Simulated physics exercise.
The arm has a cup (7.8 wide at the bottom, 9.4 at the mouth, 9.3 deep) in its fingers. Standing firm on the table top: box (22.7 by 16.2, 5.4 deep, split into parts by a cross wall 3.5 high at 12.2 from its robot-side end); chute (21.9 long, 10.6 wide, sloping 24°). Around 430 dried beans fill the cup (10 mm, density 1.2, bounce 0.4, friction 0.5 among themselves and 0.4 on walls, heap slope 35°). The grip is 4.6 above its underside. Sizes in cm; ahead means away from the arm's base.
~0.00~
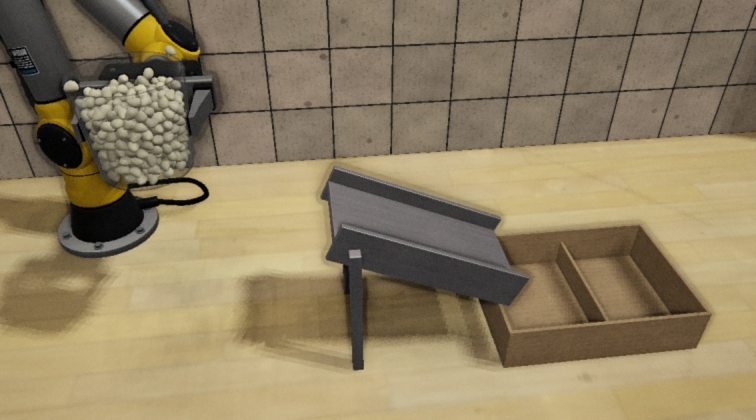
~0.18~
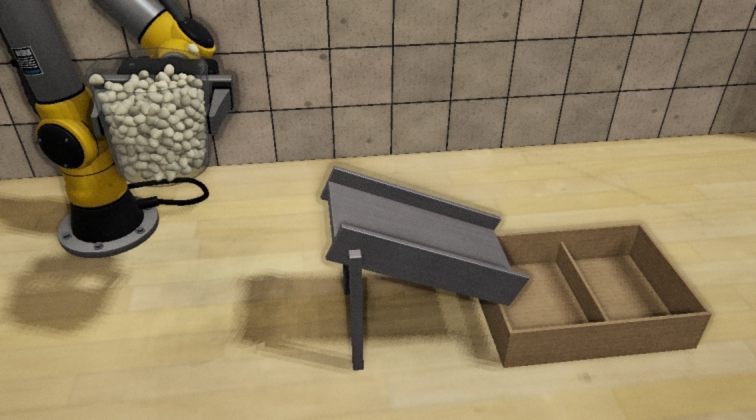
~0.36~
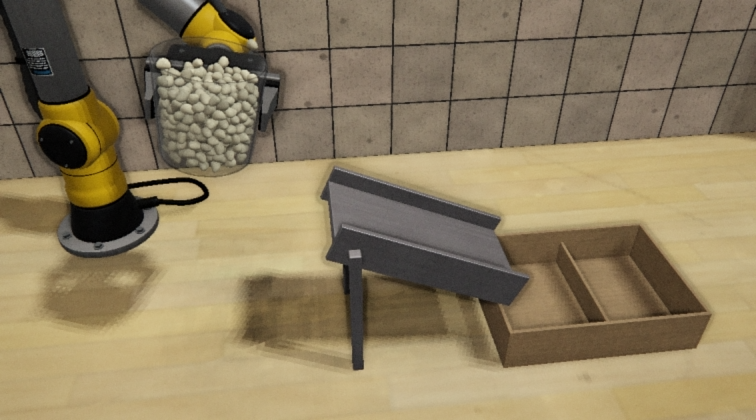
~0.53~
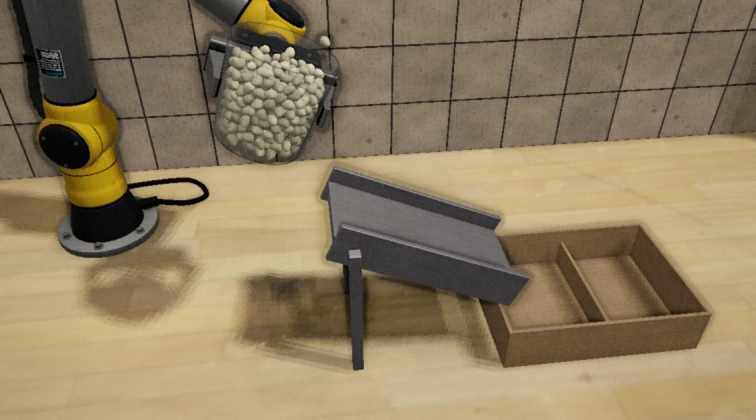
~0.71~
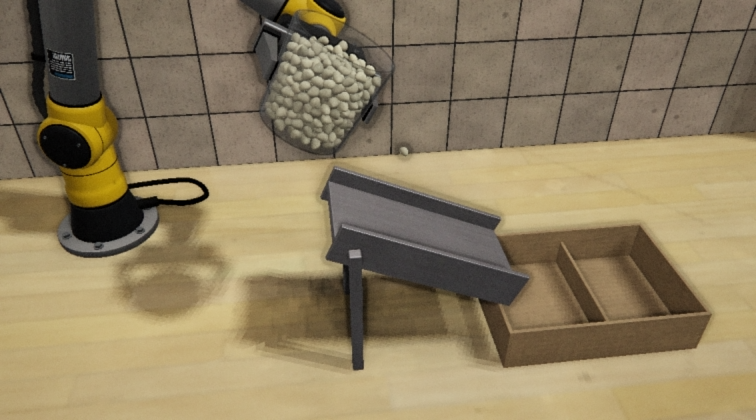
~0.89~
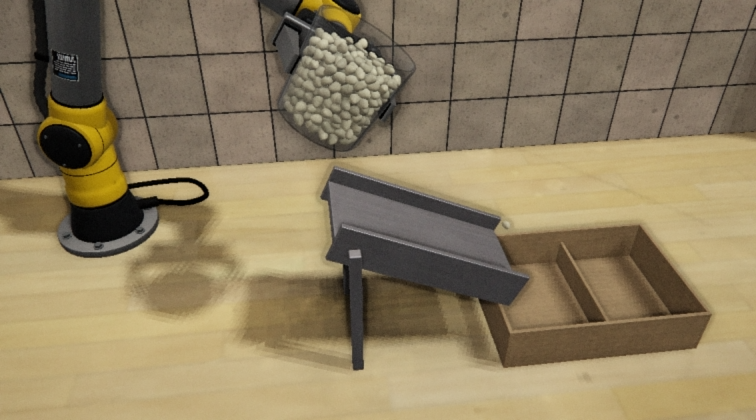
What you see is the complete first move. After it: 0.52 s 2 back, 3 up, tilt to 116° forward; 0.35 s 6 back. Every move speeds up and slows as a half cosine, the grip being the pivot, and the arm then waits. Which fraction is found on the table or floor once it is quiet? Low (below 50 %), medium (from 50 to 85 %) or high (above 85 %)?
On the table or floor the share is low, below 50 %.
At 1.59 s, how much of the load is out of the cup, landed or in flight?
Near 70 per cent so far.
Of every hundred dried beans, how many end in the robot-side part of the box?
Roughly 90 per cent.
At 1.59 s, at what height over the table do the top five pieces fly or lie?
Roughly 32 cm.
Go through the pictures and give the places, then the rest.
In the first picture, cup middle at (138, 124), level; upper third of the load around (132, 105), from x 70 to 185, top at y 50; 429 in the cup.
In the second picture, cup middle at (157, 120), tilted 3° forward; upper third of the load around (152, 100), from x 95 to 200, top at y 50.
In the third picture, cup middle at (208, 110), tilted 11° forward; upper third of the load around (200, 90), from x 165 to 255, top at y 45.
In the fourth picture, cup middle at (271, 97), tilted 21° forward; upper third of the load around (265, 78), from x 225 to 325, top at y 40.
In the fifth picture, cup middle at (322, 87), tilted 29° forward; upper third of the load around (317, 68), from x 270 to 405, top at y 40; 428 in the cup, 1 on the chute or in flight.
In the sixth picture, cup middle at (341, 84), tilted 32° forward; upper third of the load around (337, 64), from x 290 to 505, top at y 35; 428 in the cup, 1 on the chute or in flight.
After 1.24 s, tilted 95° forward, highest piece 38 above the table; 427 in the cup, 1 in the robot-side part, 1 on the chute or in flight.
After 1.59 s, tilted 116° forward, highest piece 33 above the table; 133 in the cup, 30 in the robot-side part, 266 on the chute or in flight.
After 1.96 s, tilted 116° forward, highest piece 19 above the table; 280 in the robot-side part, 22 on the table or floor, 127 on the chute or in flight.
After 3.01 s, tilted 116° forward, highest piece 4 above the table; 388 in the robot-side part, 40 on the table or floor, 1 in the far-side part.
At rest, 388 in the robot-side part, 40 on the table or floor, 1 in the far-side part. That is 9 % on the table or floor.
